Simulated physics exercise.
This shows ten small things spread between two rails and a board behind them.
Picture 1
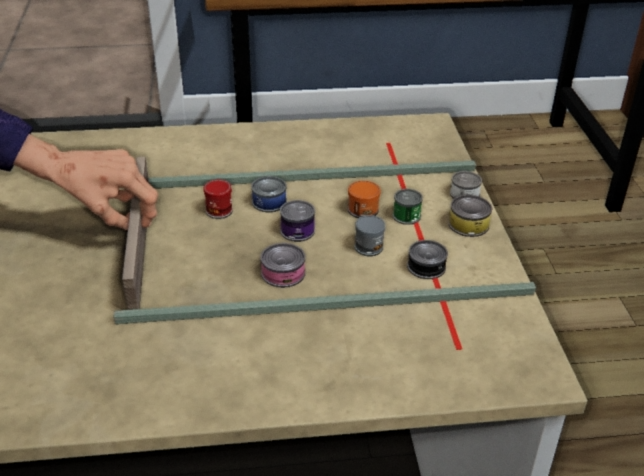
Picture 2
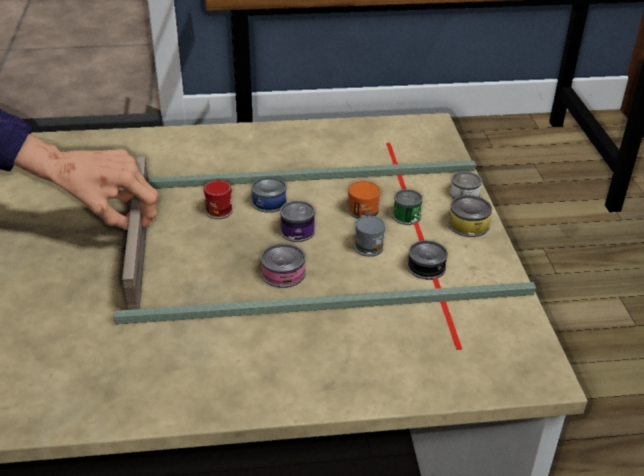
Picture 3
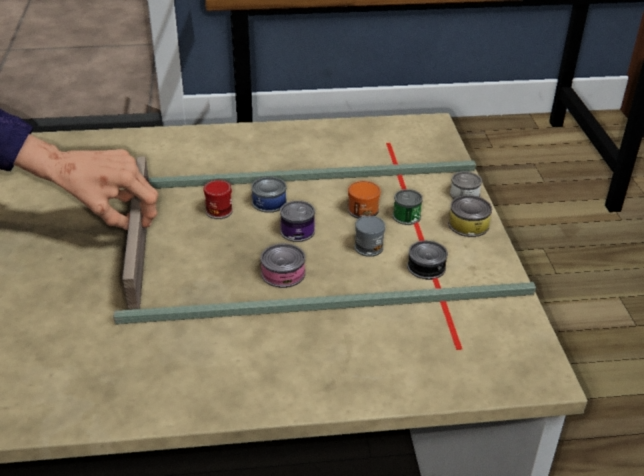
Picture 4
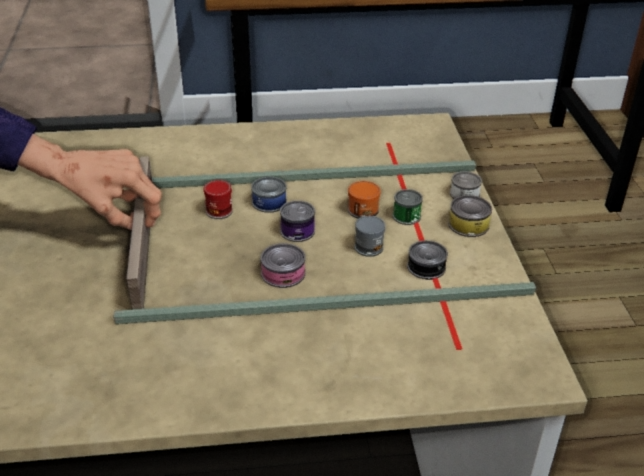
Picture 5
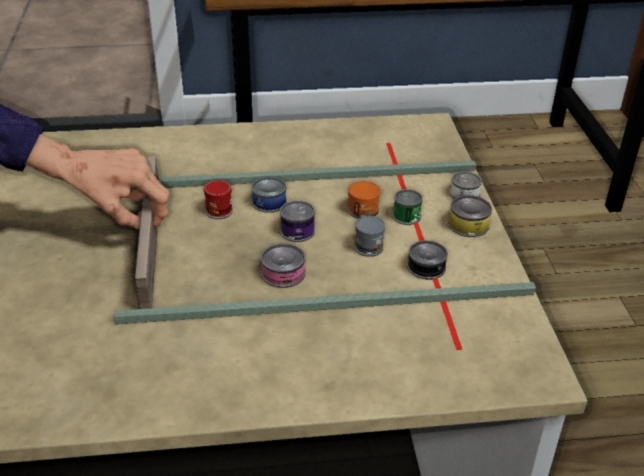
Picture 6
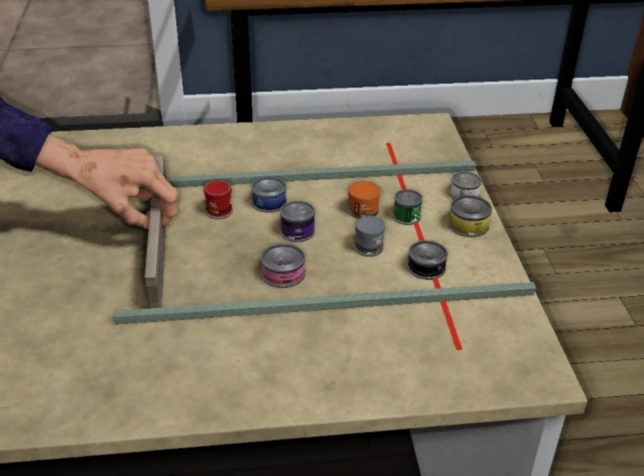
A hand held a board upright at the left end of two rails on a table, then slid it slightly to the right, while the ten small colourful tins between the rails stayed still.
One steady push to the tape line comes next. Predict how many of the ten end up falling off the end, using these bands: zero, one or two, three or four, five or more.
Most likely the sweep will knock nothing off.
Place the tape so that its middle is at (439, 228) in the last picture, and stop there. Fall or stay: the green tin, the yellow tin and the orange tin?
Green tin stays put, yellow tin goes off, orange tin stays put.
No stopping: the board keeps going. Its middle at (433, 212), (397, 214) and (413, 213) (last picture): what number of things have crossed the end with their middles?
Respectively 1, 0 and 0.
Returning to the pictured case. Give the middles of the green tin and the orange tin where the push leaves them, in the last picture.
The green tin comes to rest close to (464, 216), while the orange tin rests close to (450, 198).
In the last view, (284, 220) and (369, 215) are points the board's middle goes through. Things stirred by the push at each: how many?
Counts: 4, 8.
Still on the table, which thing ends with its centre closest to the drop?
That's the yellow tin.
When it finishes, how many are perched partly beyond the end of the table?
That would be 1.
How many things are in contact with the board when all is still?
Contact count: 5.
A little later, none off yet; white pot at rest near (466, 187); yellow tin at rest near (470, 216); black pot at rest near (427, 260).
When it is over, the number that fall off is zero.
